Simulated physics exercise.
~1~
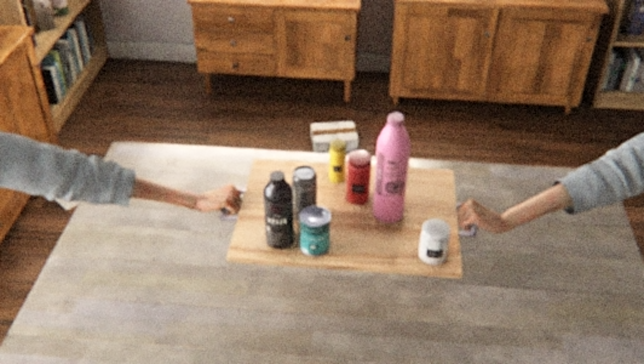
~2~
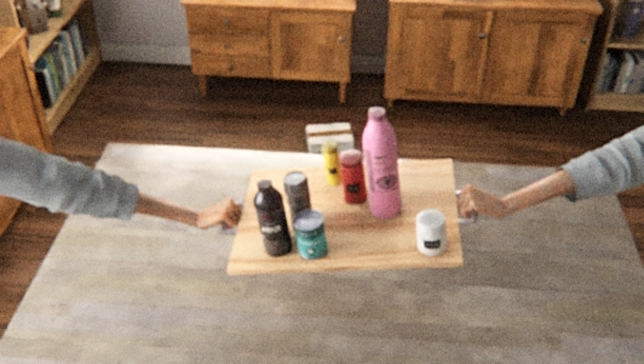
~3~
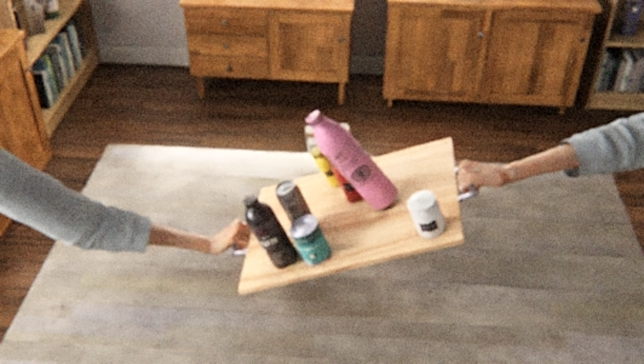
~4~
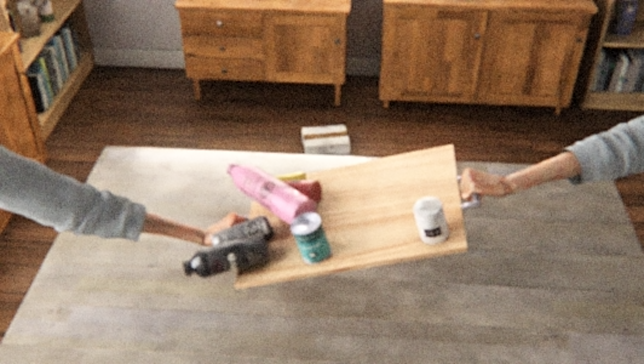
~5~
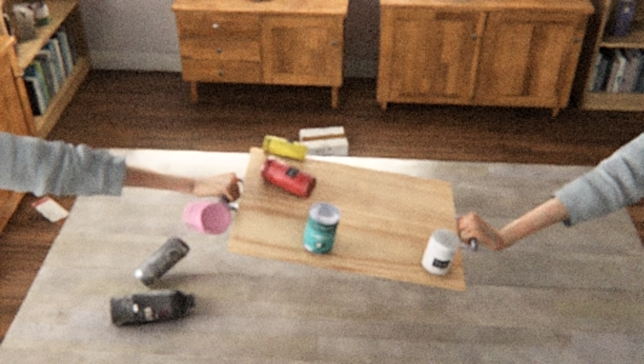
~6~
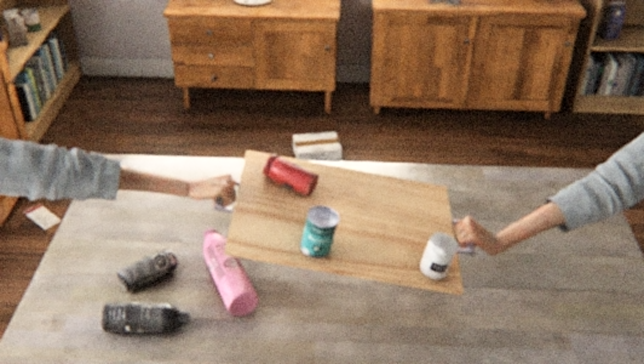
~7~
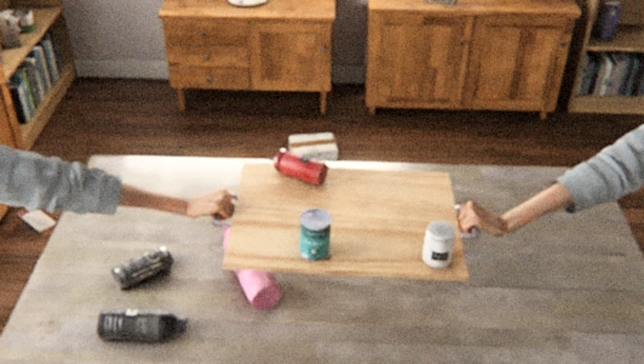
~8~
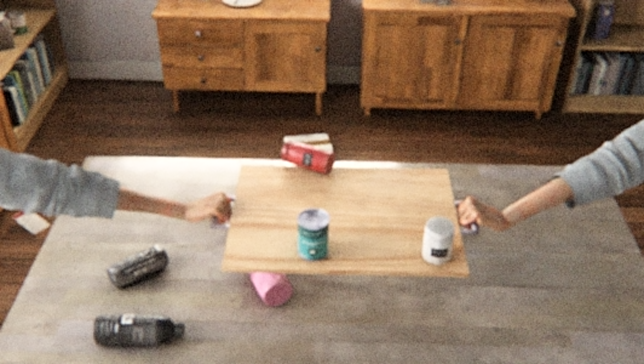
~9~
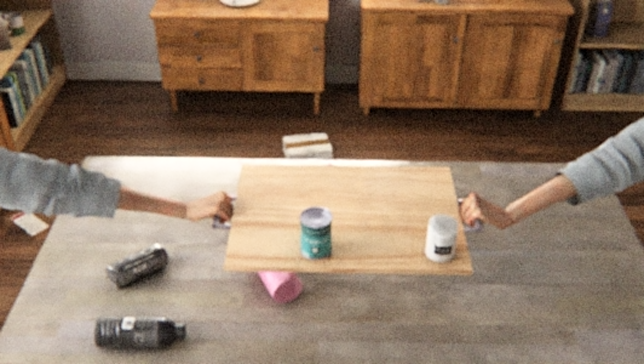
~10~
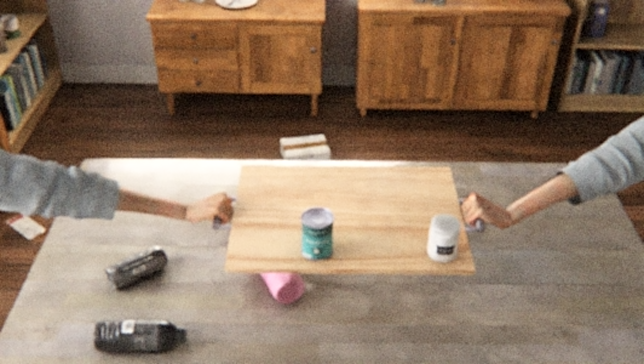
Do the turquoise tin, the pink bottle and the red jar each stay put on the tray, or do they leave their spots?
The turquoise tin stays put, while the pink bottle and the red jar both leave their spots and end up off the tray.
